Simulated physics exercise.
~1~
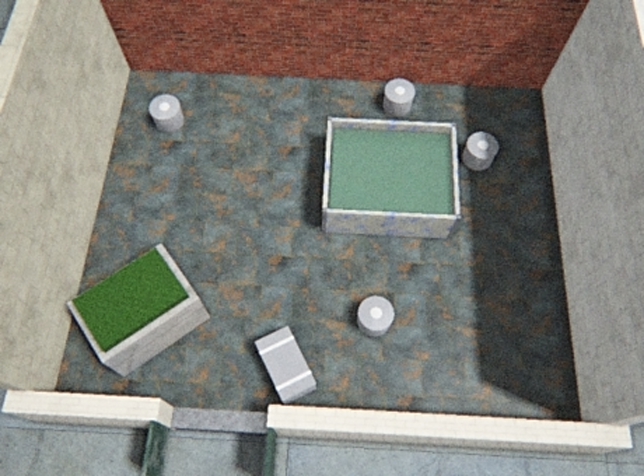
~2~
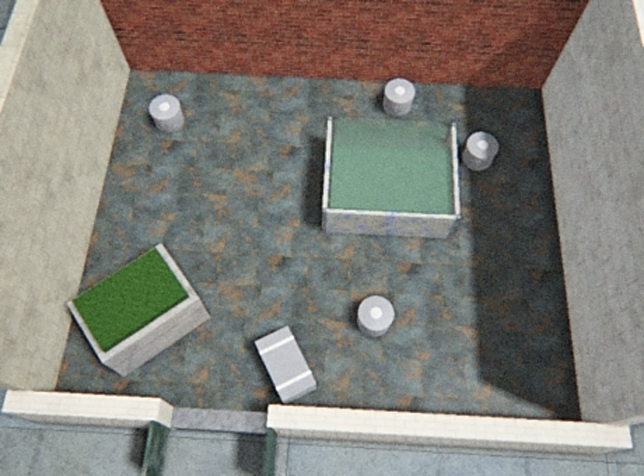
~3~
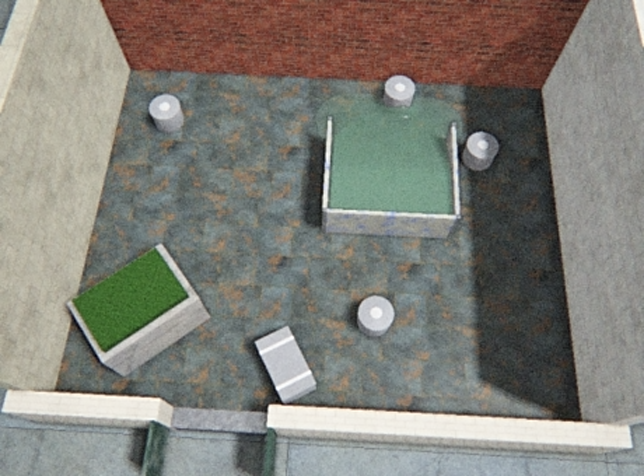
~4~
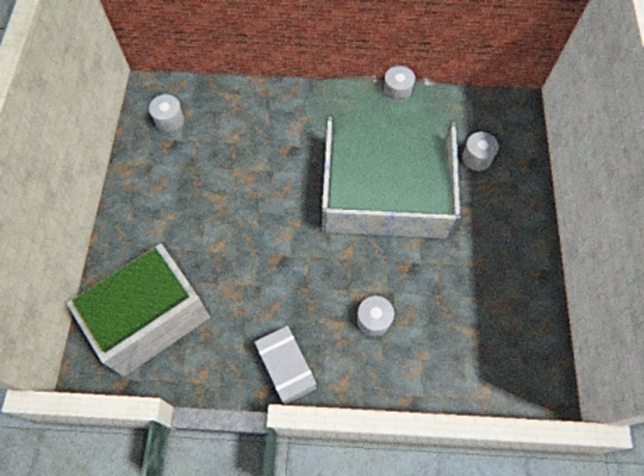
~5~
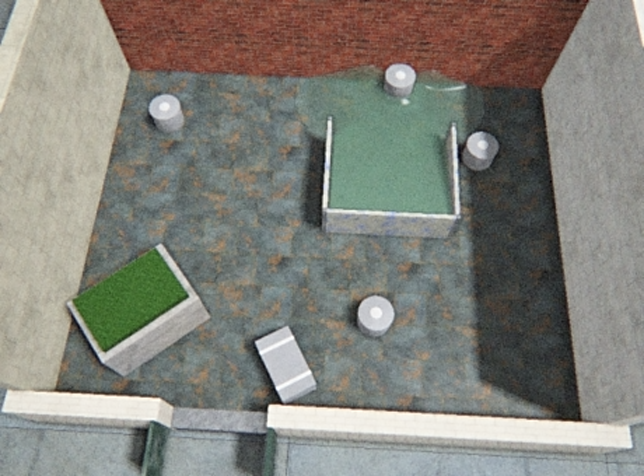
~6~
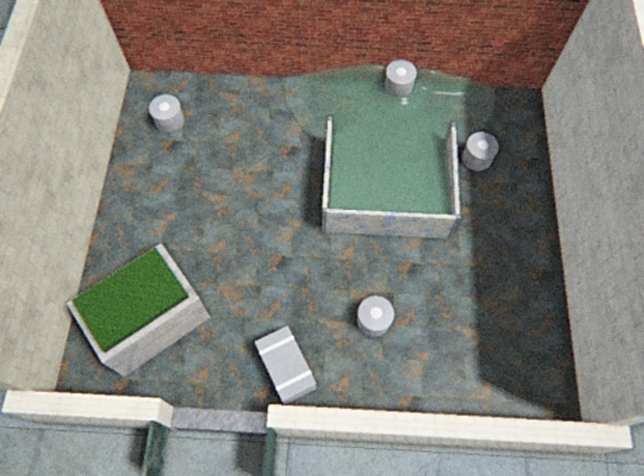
Walled yard with scattered tubs and boxes, water spilling from a tank's open back side and nudging the nearest tub slightly.
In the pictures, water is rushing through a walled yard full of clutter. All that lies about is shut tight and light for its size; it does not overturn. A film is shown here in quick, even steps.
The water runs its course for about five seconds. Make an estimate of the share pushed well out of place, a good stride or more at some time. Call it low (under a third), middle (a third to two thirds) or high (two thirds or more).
Middle.
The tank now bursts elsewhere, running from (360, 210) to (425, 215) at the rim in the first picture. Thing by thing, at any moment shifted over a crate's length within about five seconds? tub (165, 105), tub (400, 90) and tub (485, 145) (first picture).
Fell short, fell short, fell short.
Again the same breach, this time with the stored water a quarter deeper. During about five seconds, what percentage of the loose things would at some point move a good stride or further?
Near 60 % of the lot.
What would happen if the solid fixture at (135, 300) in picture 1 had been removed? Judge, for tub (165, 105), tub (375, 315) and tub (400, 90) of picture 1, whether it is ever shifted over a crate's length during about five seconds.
Went the distance; fell short; went the distance.
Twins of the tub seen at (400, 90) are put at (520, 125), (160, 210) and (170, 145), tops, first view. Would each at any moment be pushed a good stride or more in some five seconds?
Results - 1: Ends up far away; 2: Doesn't go far; 3: Ends up far away.
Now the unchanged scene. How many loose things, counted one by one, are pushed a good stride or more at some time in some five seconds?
I count 3.
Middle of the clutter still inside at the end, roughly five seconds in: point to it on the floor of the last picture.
Mean position: About (351, 275).
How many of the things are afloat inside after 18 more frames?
So that is 2.
A moment on, 0 of 5 are well off their spots; 1 afloat.
Next, 1 of 5 are well off their spots; 1 afloat.
Later, 2 of 5 are well off their spots; 2 afloat.
In the end, 3 of 5 are well off their spots, and 3 have been at some point; 2 afloat.
